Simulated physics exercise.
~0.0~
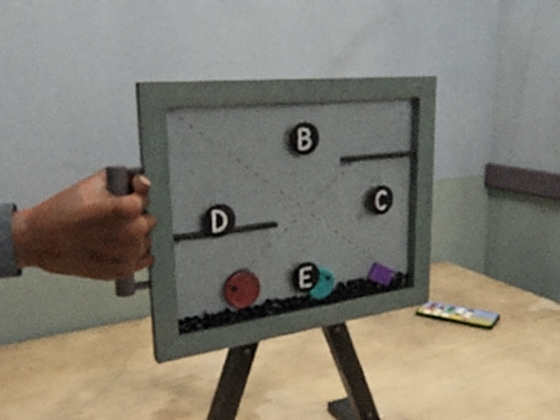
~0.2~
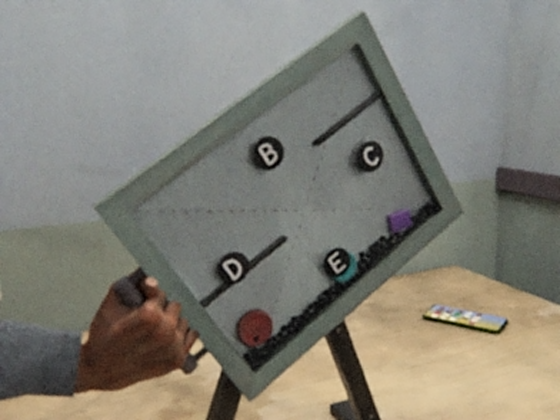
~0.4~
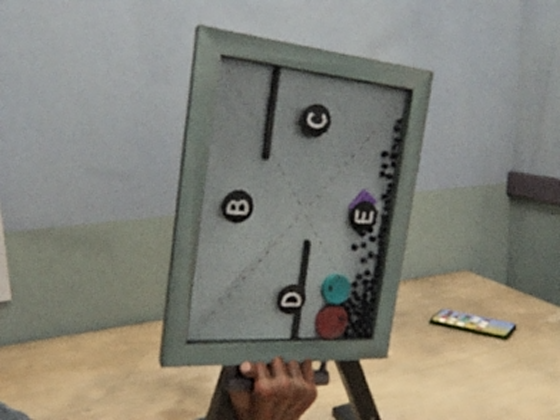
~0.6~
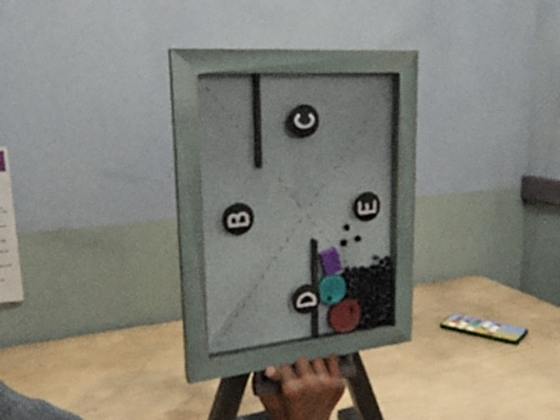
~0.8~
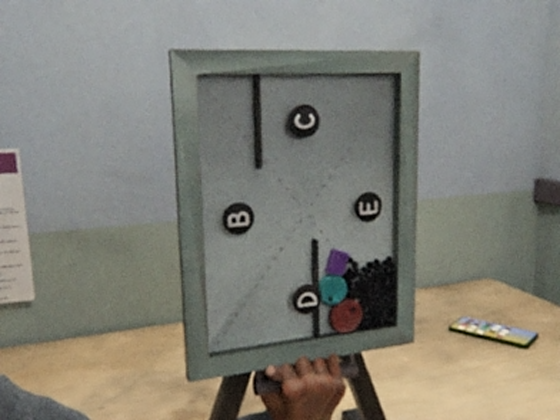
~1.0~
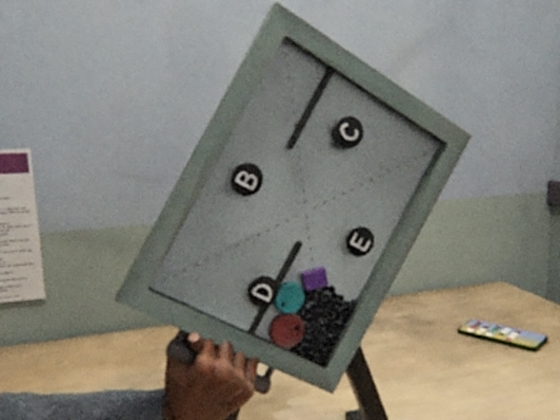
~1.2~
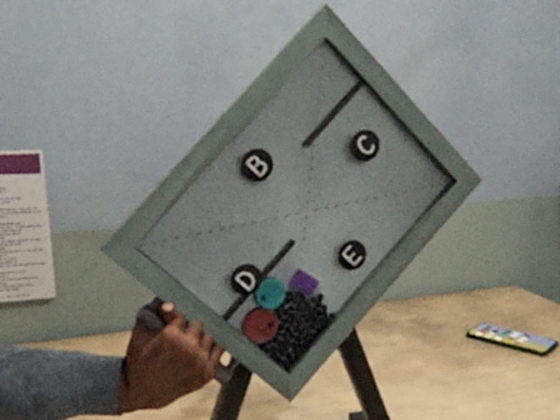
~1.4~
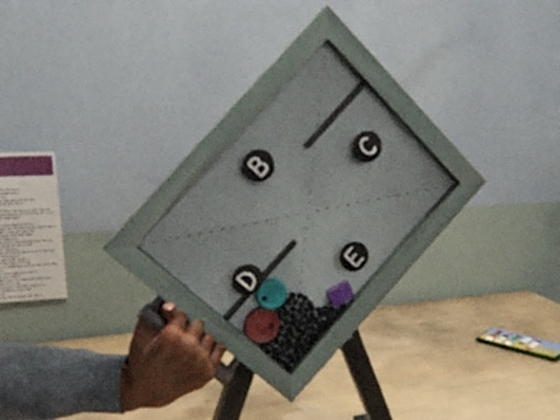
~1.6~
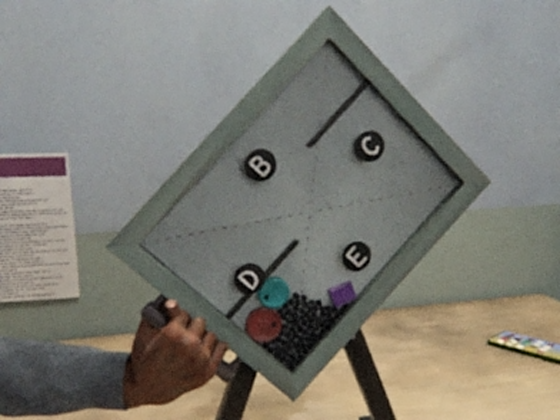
Framed display case turned anticlockwise onto its end by a hand, then swung partway back, beads and coloured pieces settling low.
